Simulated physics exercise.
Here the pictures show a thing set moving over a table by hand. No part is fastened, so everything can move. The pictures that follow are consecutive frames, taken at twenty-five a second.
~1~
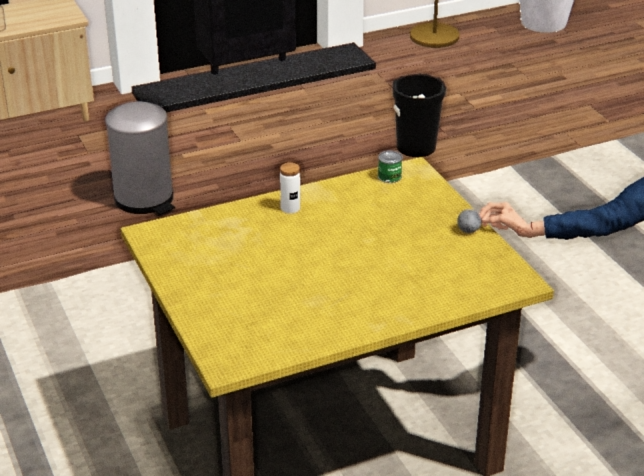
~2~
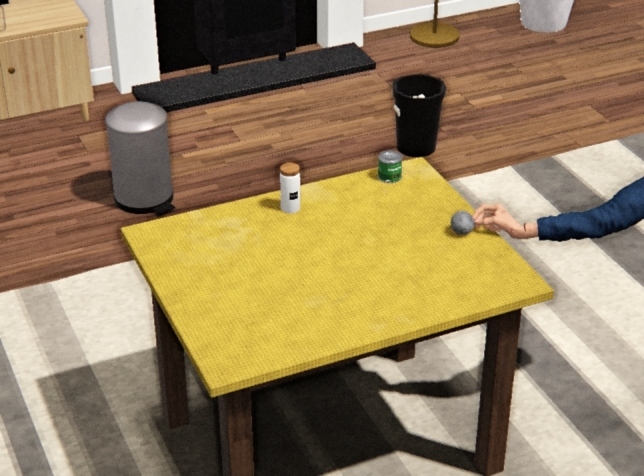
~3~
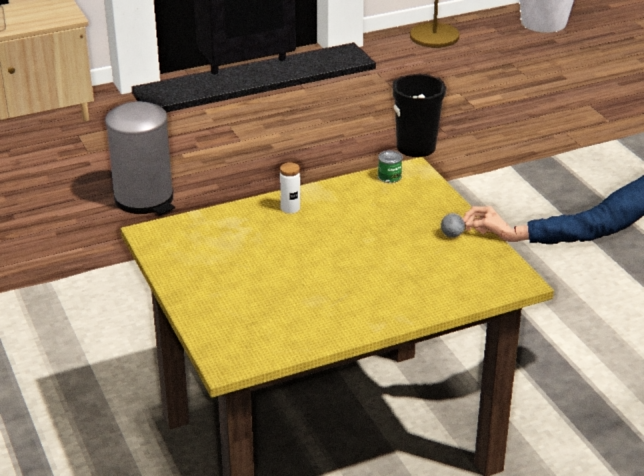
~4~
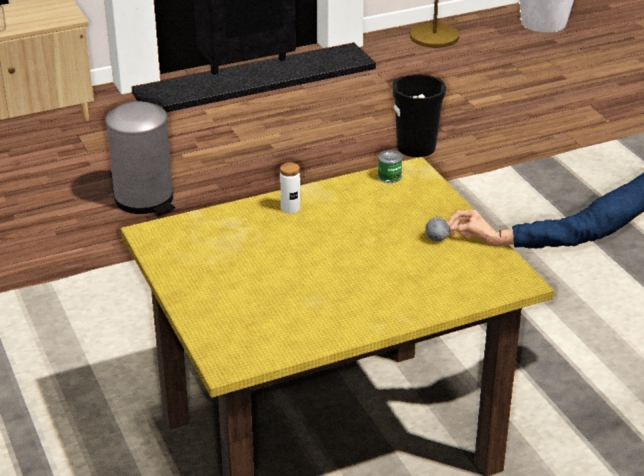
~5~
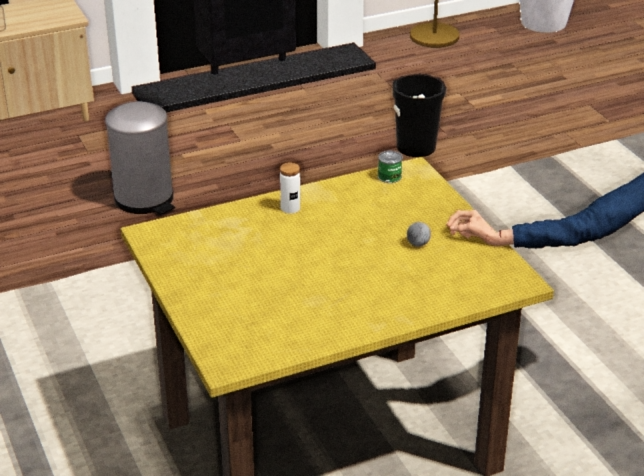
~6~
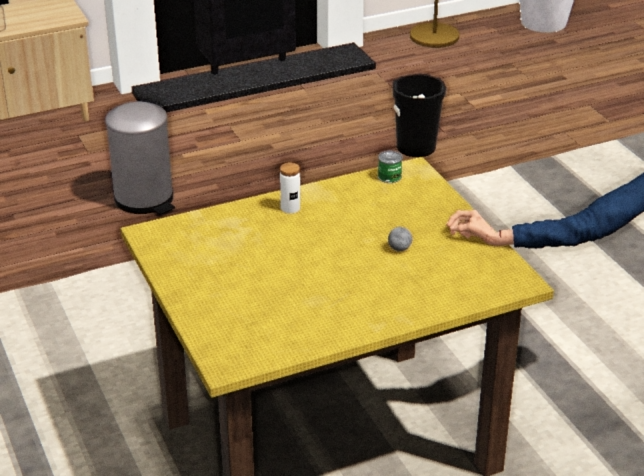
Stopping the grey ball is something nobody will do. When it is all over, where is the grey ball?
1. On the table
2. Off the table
Answer: 2.
Then, 0.20 s later than the last frame, grey ball moved well along near (307, 263).
Then, 0.50 s later than the last frame, grey ball now off the table.
Then, 0.90 s later than the last frame, things are still on the move.
When it is over, off the table, grey ball.
